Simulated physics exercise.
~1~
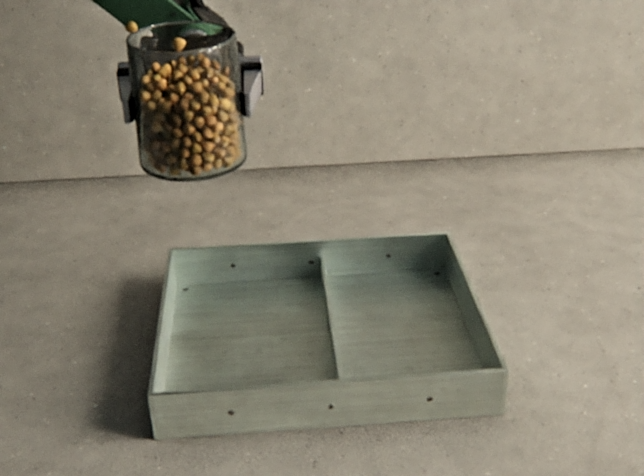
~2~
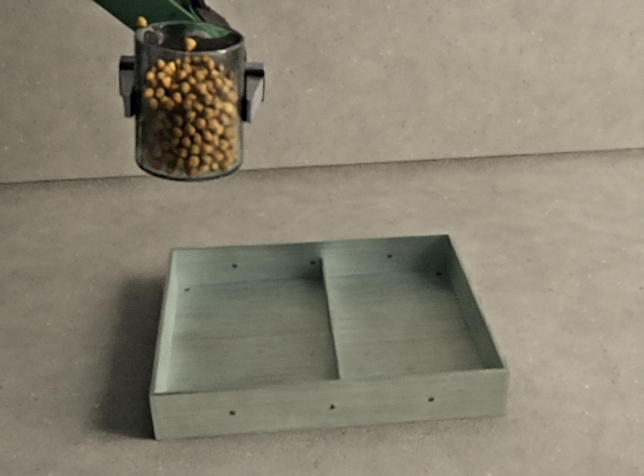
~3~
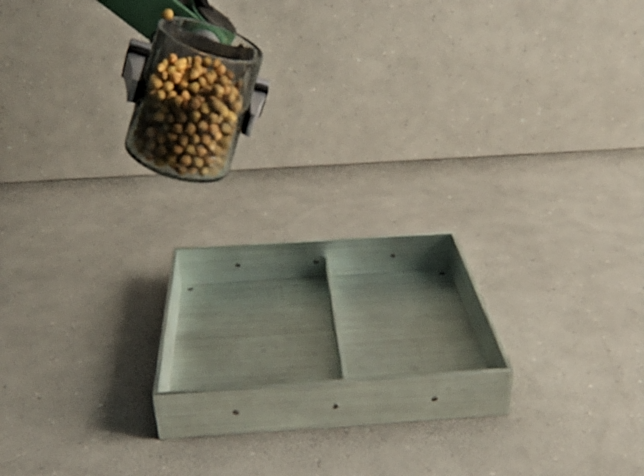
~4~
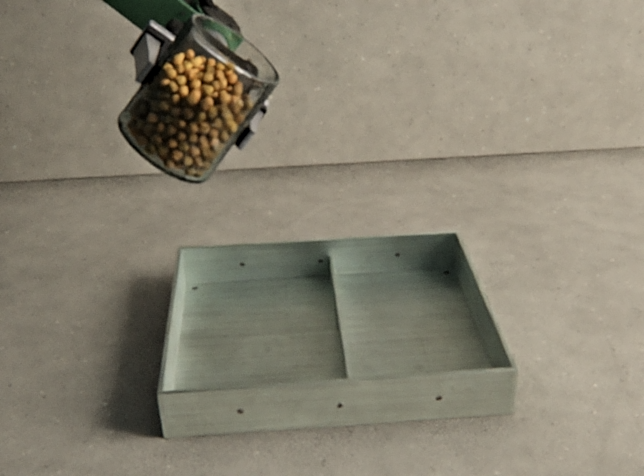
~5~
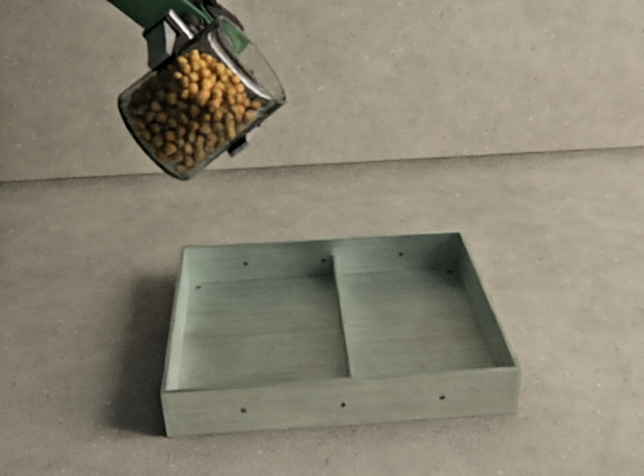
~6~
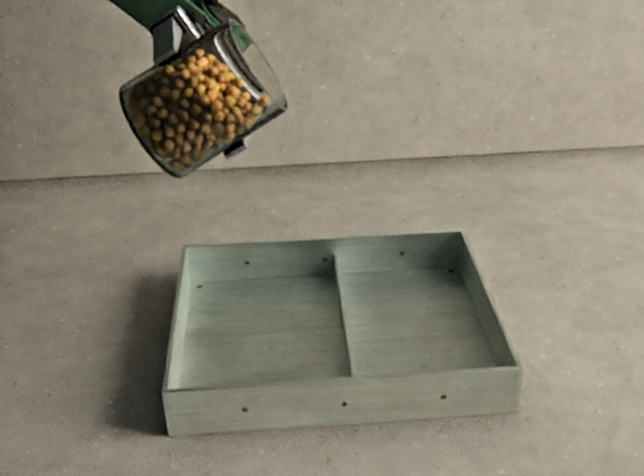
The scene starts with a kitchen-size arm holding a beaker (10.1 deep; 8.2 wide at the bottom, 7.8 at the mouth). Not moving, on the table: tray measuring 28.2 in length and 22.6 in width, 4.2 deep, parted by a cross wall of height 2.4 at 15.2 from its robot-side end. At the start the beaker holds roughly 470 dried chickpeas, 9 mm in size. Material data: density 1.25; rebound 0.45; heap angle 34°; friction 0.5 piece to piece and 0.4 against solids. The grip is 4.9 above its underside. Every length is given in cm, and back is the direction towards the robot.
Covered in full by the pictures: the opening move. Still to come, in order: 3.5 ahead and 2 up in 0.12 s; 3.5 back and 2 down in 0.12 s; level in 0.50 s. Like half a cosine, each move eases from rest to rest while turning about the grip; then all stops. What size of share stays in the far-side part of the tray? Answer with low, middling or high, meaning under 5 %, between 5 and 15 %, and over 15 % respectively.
Middling.
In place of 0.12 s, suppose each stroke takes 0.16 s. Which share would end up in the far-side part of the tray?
I'd expect some 0 per cent.
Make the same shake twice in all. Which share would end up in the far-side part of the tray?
Approx. 15 per cent.
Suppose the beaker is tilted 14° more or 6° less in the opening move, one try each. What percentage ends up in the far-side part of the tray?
They would come to near 20 and 5 per cent.
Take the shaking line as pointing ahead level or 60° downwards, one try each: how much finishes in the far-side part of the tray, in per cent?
It comes to around 5 per cent on the first try and around 0 per cent on the second.
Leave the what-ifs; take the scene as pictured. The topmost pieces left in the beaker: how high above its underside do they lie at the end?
Height at rest: About 8.5 centimetres.
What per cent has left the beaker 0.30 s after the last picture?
Roughly 10 per cent by then.
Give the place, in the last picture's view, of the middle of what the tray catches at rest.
I'd point to somewhere near (390, 338).
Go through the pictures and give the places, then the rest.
The first frame shows beaker middle at (188, 101), level; upper third of the load around (188, 94), from x 130 to 235, top at y 25; 474 in the beaker.
The second frame shows beaker middle at (190, 102), tilted 6° forward; upper third of the load around (186, 94), from x 140 to 235, top at y 25.
The third frame shows beaker middle at (193, 101), tilted 21° forward; upper third of the load around (186, 93), from x 140 to 240, top at y 15.
The fourth frame shows beaker middle at (198, 101), tilted 39° forward; upper third of the load around (184, 90), from x 135 to 245, top at y 60.
The fifth frame shows beaker middle at (202, 100), tilted 54° forward; upper third of the load around (184, 88), from x 135 to 255, top at y 55.
The sixth frame shows beaker middle at (204, 100), tilted 60° forward; upper third of the load around (185, 86), from x 135 to 260, top at y 55; 474 in the beaker.
Then, 0.30 s after the last picture, tilted 58° forward, highest piece 26 above the table; 423 in the beaker, 51 in flight or on a rim.
Then, 0.59 s after the last picture, tilted 12° forward, highest piece 29 above the table; 417 in the beaker, 39 in the far-side part, 17 in the robot-side part, 1 in flight or on a rim.
Then, 0.94 s after the last picture, level, highest piece 28 above the table; 417 in the beaker, 40 in the far-side part, 17 in the robot-side part.
Then, 1.99 s after the last picture, level, highest piece 28 above the table; 417 in the beaker, 40 in the far-side part, 17 in the robot-side part.
Final count, 417 in the beaker, 40 in the far-side part, 17 in the robot-side part. That is 8 % in the far-side part of the tray.
